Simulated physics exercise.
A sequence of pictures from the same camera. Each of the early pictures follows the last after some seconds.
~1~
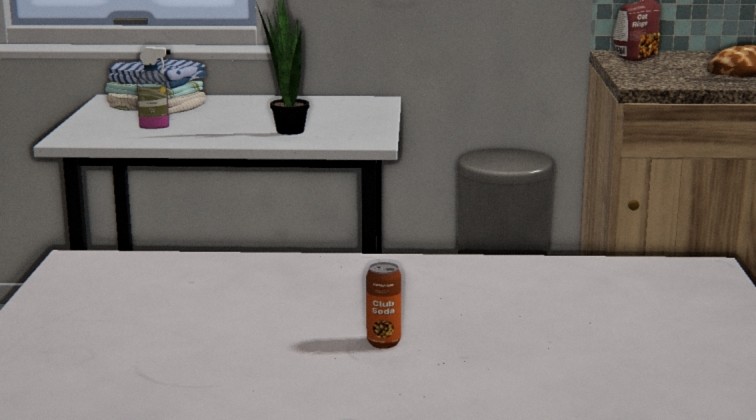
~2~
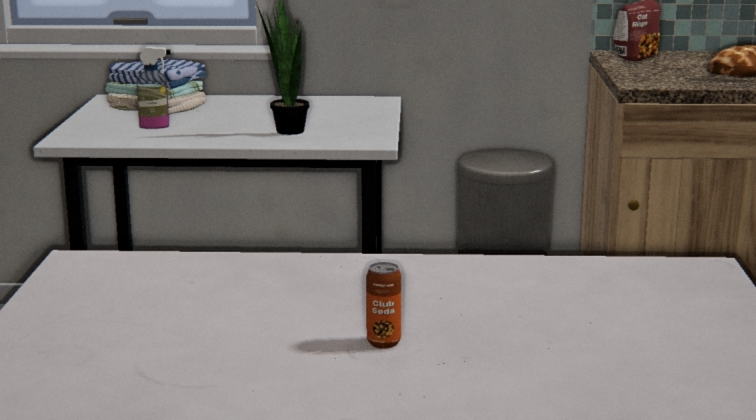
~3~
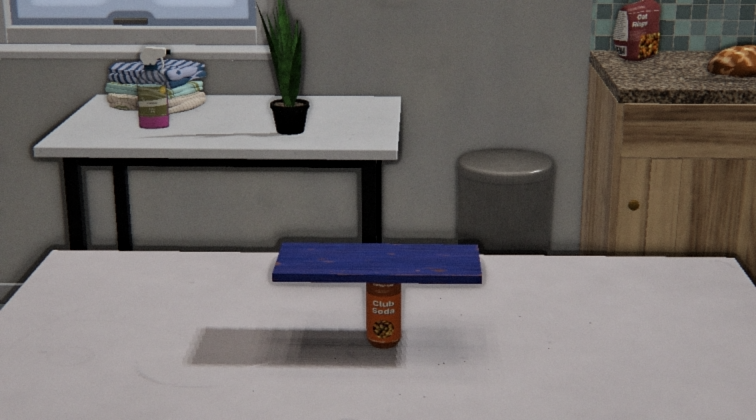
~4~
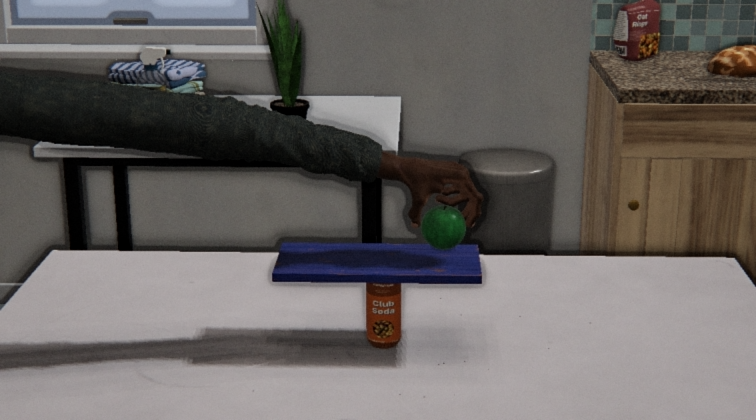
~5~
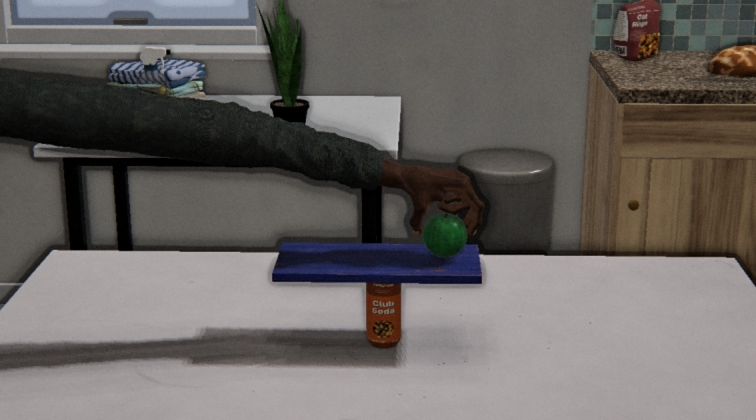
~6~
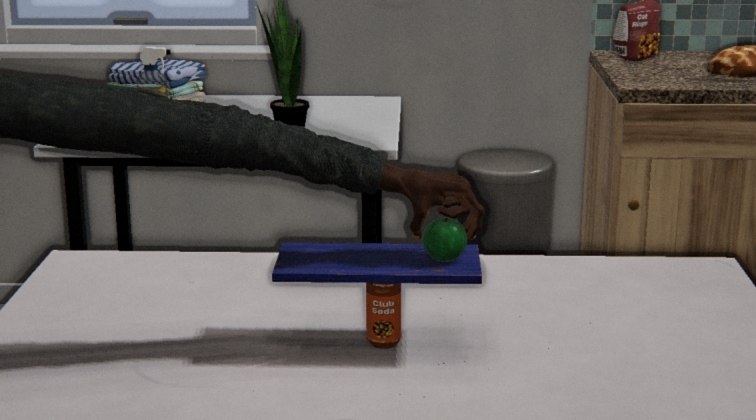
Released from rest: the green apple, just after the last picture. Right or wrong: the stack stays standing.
Right.
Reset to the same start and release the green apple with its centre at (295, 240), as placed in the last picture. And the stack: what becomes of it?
Result: The stack tips over.
Then, 0.30 s after the last picture, nothing has stirred.
Then, 0.70 s after the last picture, green apple resting near (445, 240).
At rest, all 3 in place. Seen from the same camera at the end, green apple near (445, 240). The stack keeps its balance.
